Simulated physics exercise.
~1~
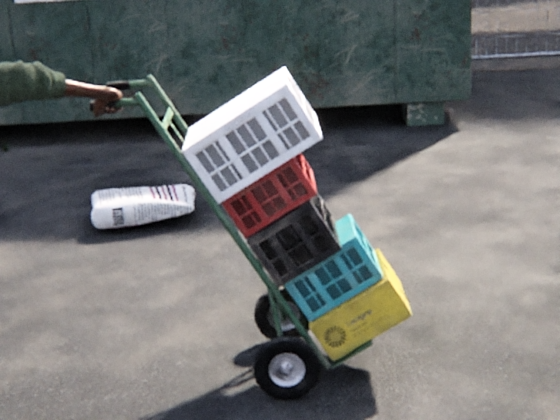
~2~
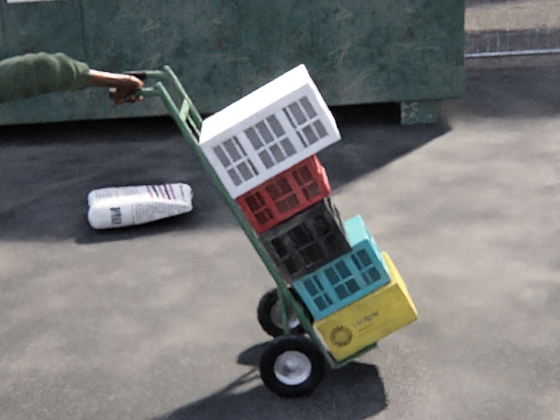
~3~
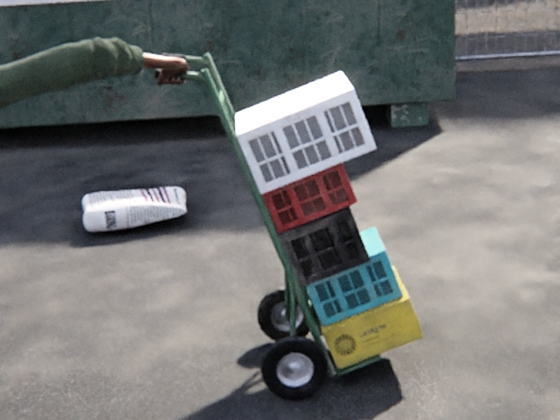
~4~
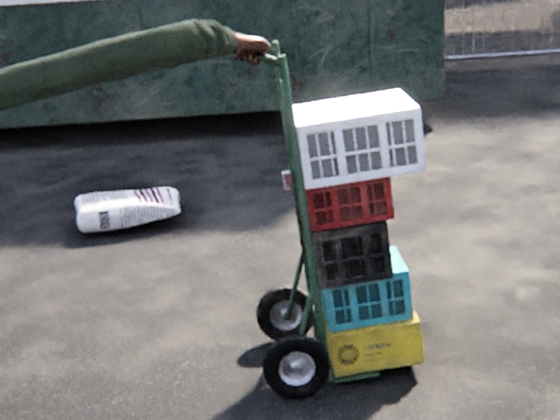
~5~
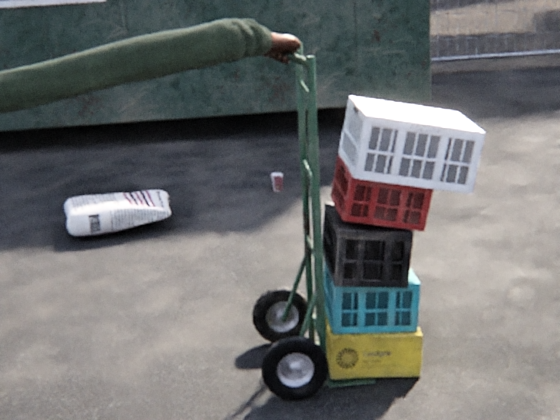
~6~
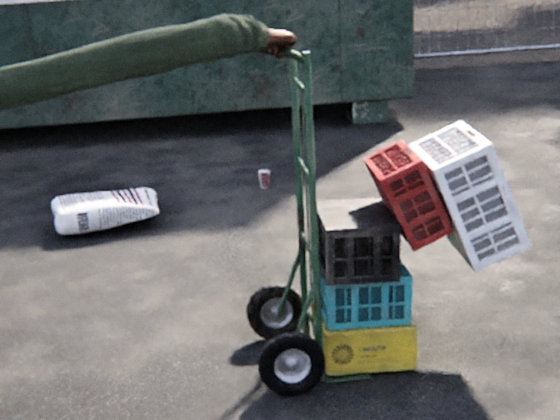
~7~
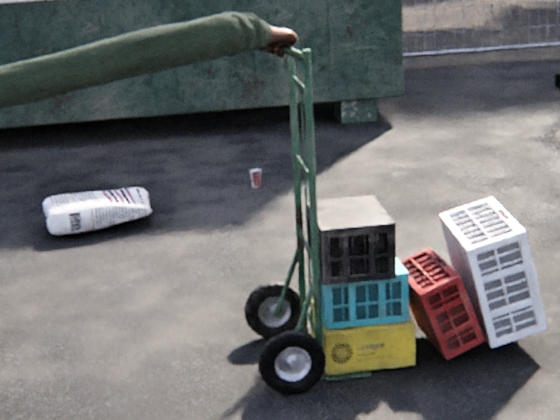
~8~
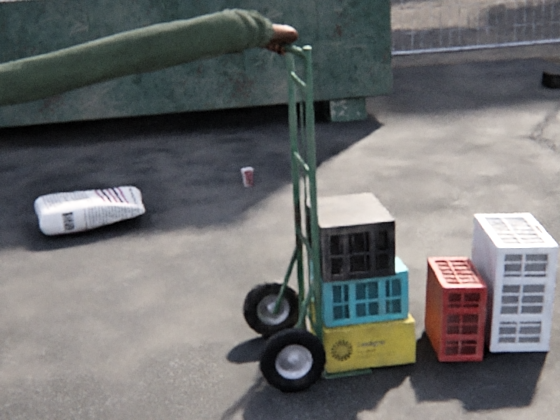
On sunlit asphalt, an arm tilts a loaded green sack truck upright, and the white and red crates topple off, three staying stacked.
